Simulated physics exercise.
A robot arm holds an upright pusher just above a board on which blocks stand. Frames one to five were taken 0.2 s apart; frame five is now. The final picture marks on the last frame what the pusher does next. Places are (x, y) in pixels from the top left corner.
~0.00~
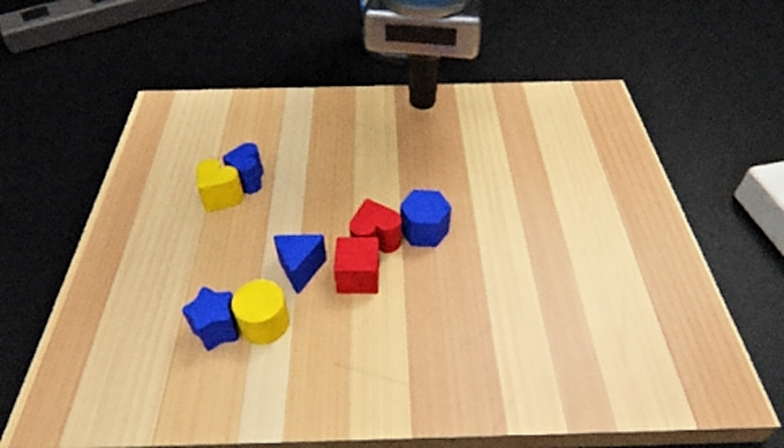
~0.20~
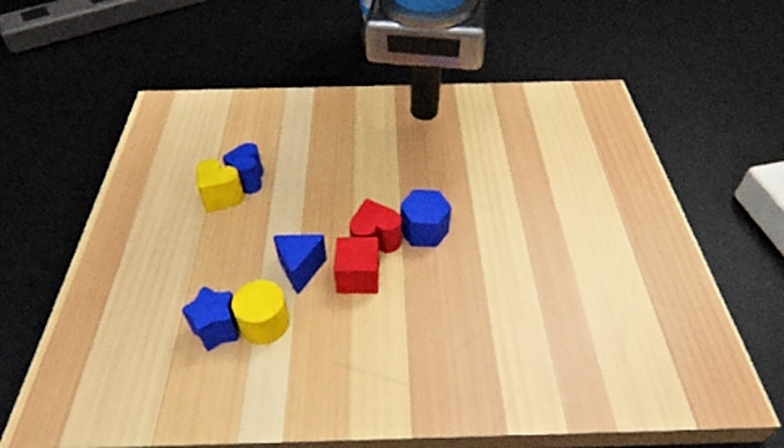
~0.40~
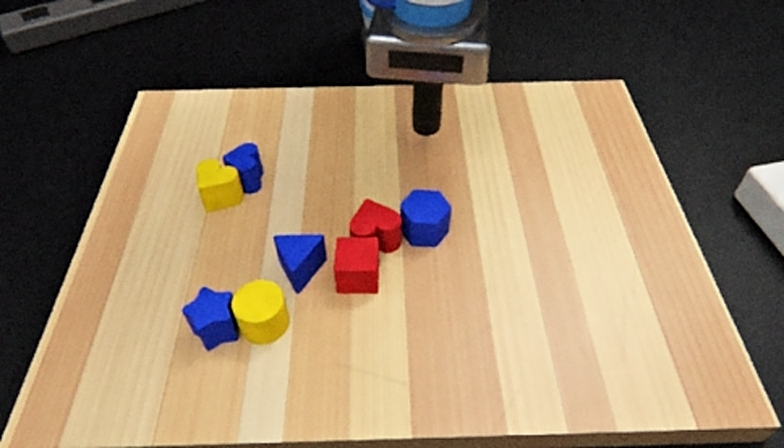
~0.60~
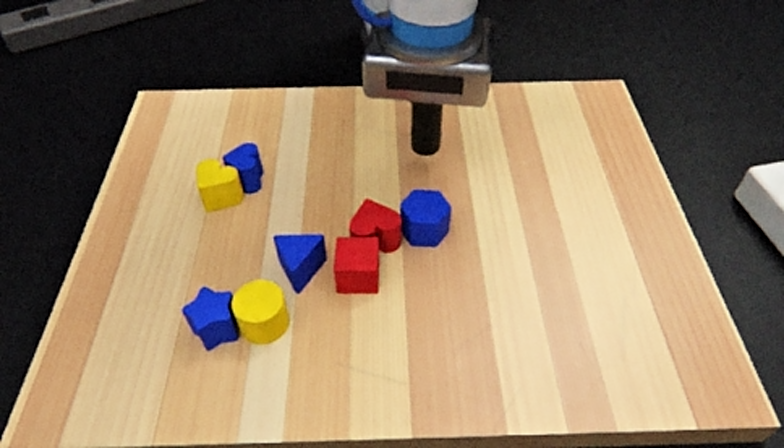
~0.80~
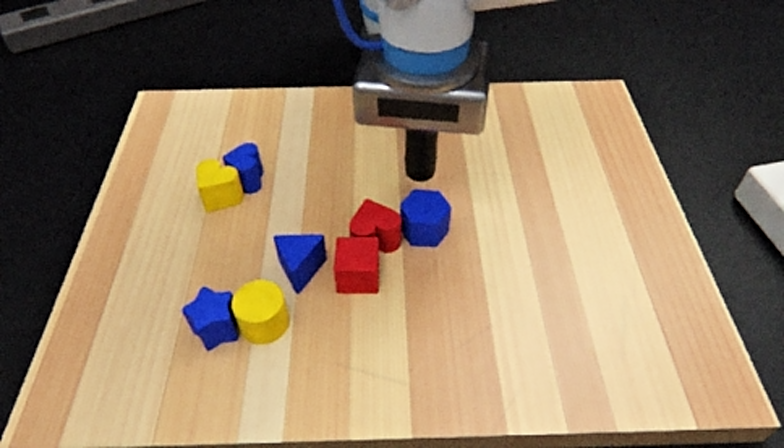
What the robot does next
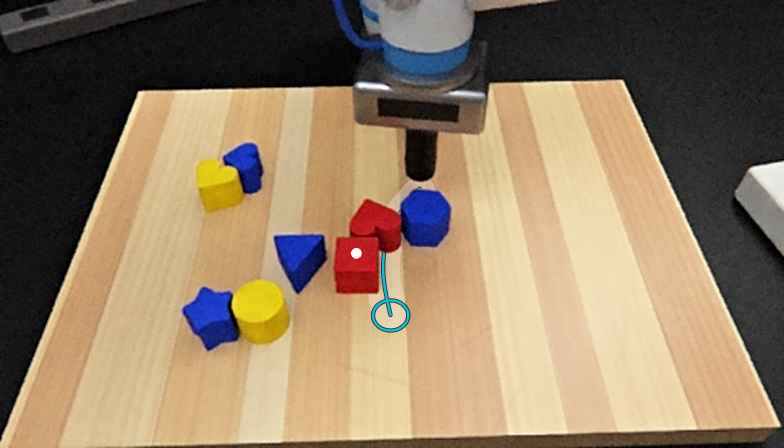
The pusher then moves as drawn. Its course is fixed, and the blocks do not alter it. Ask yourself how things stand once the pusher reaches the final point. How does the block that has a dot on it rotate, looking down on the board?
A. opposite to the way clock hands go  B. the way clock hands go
Option A.
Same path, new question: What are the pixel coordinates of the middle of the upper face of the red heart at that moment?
Final place: (345, 244).
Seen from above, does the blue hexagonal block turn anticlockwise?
Final answer: Yes.
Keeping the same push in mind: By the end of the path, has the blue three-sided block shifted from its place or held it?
The blue three-sided block does not move.
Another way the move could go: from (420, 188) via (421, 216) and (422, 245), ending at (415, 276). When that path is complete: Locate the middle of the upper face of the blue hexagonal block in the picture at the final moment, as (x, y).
Most likely (442, 282).
The line goes from (420, 188) via (394, 223) and (383, 266), ending at (391, 315); the dot is on the red four-sided block.
On the path given first. One third of the way, pusher at (393, 208); red heart at (371, 221); blue hexagonal block at (426, 219), turned 40° anticlockwise.
Two thirds of the way, pusher at (383, 251); red four-sided block at (329, 279), turned 55° anticlockwise; red heart at (345, 244), turned 60° clockwise; blue hexagonal block at (425, 230), turned 85° anticlockwise.
At the end, pusher at (390, 300); blue three-sided block unmoved; red four-sided block at (329, 279), turned 55° anticlockwise; red heart at (345, 244), turned 60° clockwise; blue hexagonal block at (425, 230), turned 85° anticlockwise.
